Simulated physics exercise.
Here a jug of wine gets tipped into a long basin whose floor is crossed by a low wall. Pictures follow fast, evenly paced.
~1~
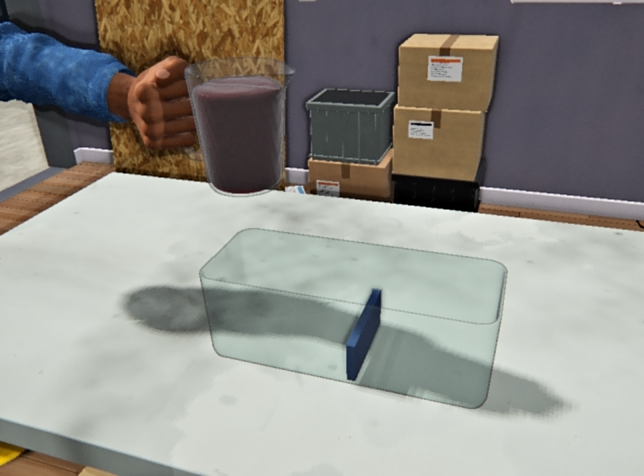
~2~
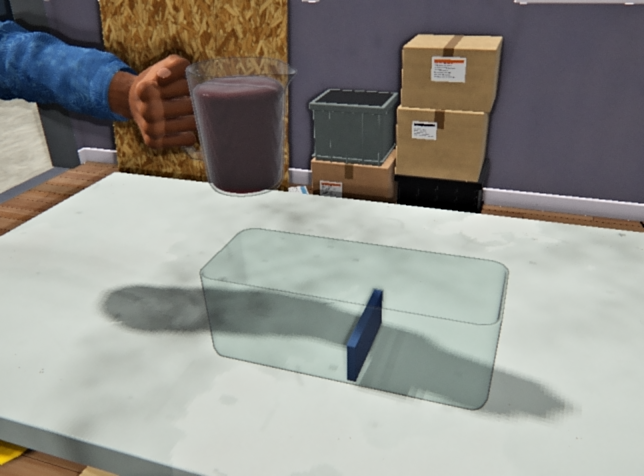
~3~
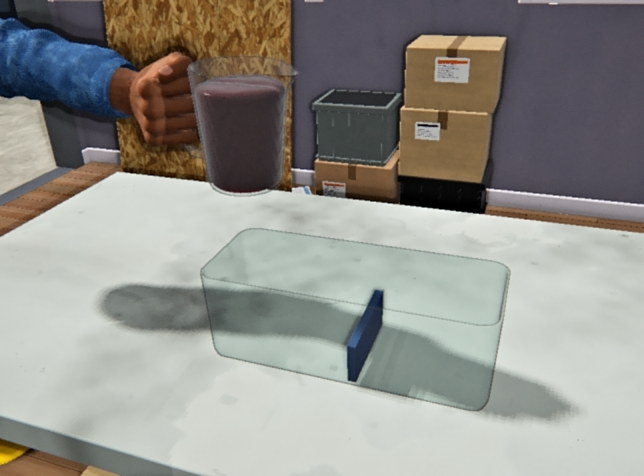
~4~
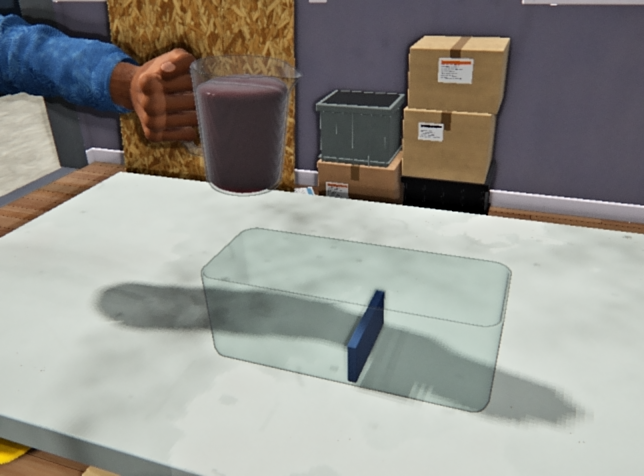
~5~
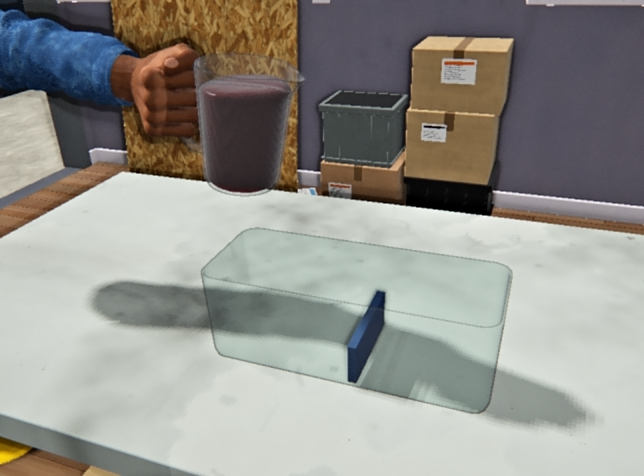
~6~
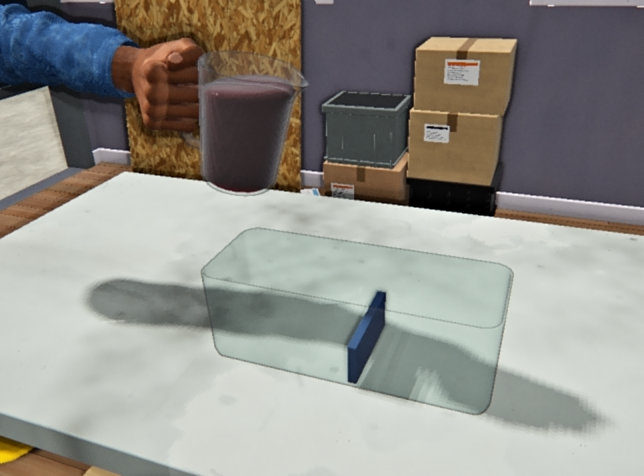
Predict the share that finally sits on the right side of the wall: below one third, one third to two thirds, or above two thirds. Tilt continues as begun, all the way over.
Most likely the right of the wall will hold one third or more, up to two thirds.
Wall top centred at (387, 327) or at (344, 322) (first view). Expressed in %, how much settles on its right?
Note: Roughly 20 % in case one, 75 % in case two.
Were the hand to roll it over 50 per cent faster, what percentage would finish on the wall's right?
Result: Roughly 35 %.
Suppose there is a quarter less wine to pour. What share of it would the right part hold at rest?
35 %.
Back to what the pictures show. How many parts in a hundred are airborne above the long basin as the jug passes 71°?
Around 20 in a hundred.
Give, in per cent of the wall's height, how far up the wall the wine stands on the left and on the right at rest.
30 per cent left, 40 per cent right.
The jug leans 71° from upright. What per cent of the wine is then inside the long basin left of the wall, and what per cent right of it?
0 % left, 5 % right.
A moment on, the jug is tipped part way and 77 per cent is still to pour, 1 is left of the wall and 5 right of it.
Next, the jug is tipped right over and 15 per cent is still to pour, 19 is left of the wall and 47 right of it.
Then the jug is tipped right over and 0 per cent is still to pour, 46 is left of the wall and 51 right of it.
Later the jug is tipped right over and 0 per cent is still to pour, 47 is left of the wall and 51 right of it.
Finally, 47 per cent lies left of the wall, 51 right of it and 2 outside.
